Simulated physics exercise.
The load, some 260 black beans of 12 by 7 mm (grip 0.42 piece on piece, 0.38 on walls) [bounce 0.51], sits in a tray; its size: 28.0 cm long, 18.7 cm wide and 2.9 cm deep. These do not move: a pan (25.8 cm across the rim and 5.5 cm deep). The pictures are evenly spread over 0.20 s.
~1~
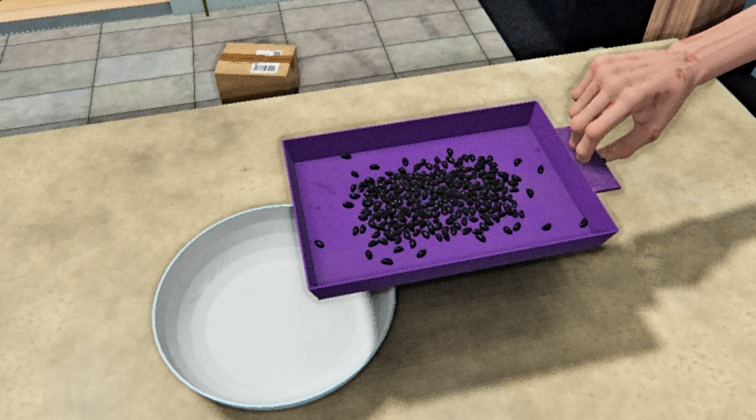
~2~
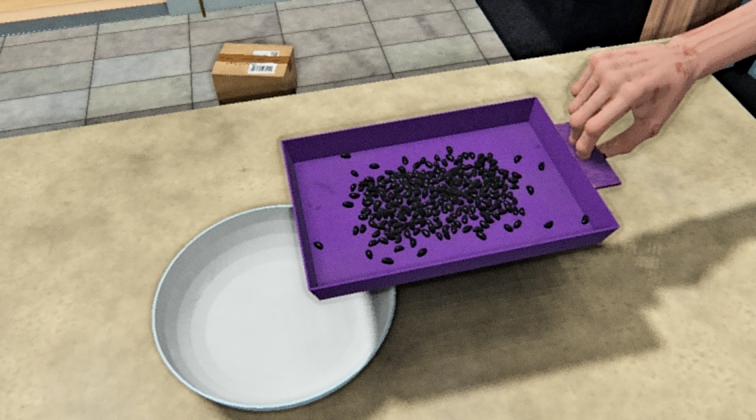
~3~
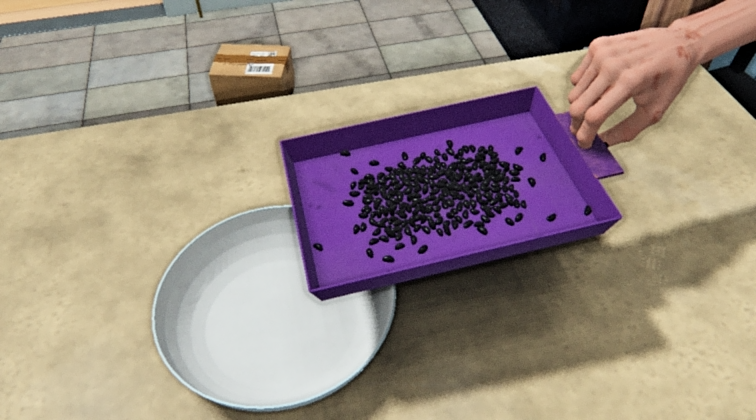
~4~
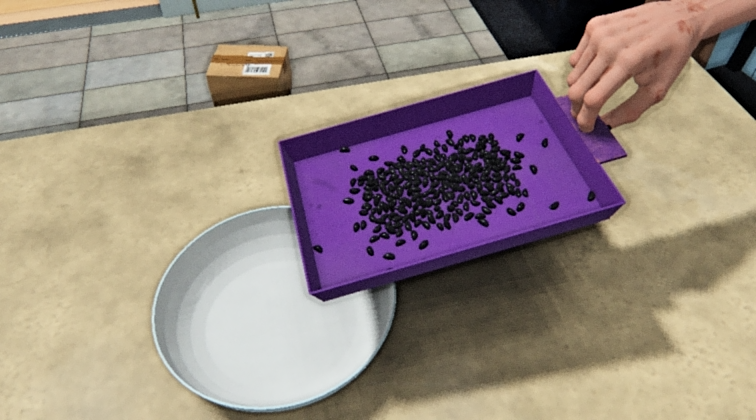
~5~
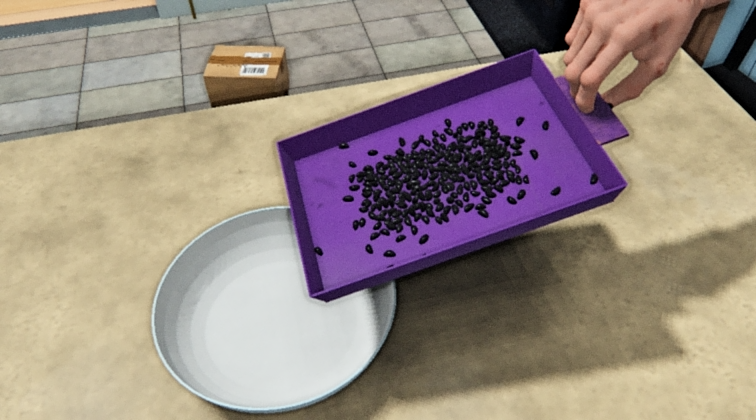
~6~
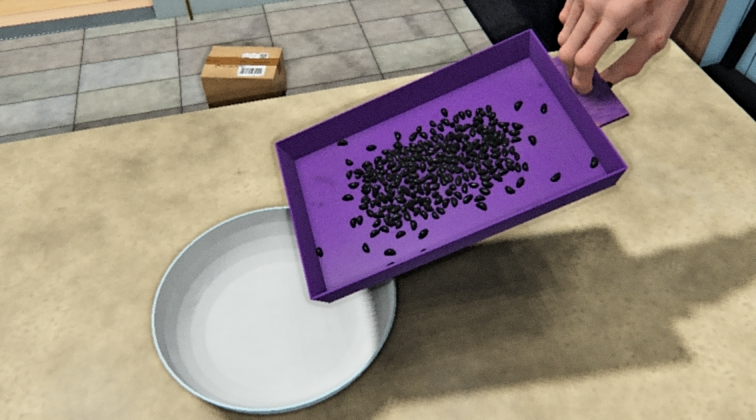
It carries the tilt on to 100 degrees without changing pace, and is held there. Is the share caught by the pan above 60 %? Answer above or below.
Share that ends inside, set against 60 %: Above.
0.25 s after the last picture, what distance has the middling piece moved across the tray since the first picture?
About 6 cm.
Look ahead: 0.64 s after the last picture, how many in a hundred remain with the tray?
About 20 per cent.
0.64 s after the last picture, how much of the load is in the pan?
About 75 per cent by then.
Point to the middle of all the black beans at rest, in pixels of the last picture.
At about (274, 346).
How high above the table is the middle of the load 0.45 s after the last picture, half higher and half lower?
Roughly 14 cm.
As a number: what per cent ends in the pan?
Roughly 100 per cent.
Then, 0.25 s after the last picture, tilt 52 degrees; tray 100 %; middle of all pieces on or above the table near (370, 176).
Then, 0.45 s after the last picture, tilt 79 degrees; tray 55 %, pan 10 %, in the air 35 %; middle of all pieces on or above the table near (304, 256).
Then, 0.64 s after the last picture, tilt 100 degrees; tray 20 %, pan 75 %, in the air 5 %; middle of all pieces on or above the table near (277, 319).
Then, 0.82 s after the last picture, tilt 100 degrees; pan 95 %; middle of all pieces on or above the table near (274, 335).
In the end, pan 100 %.
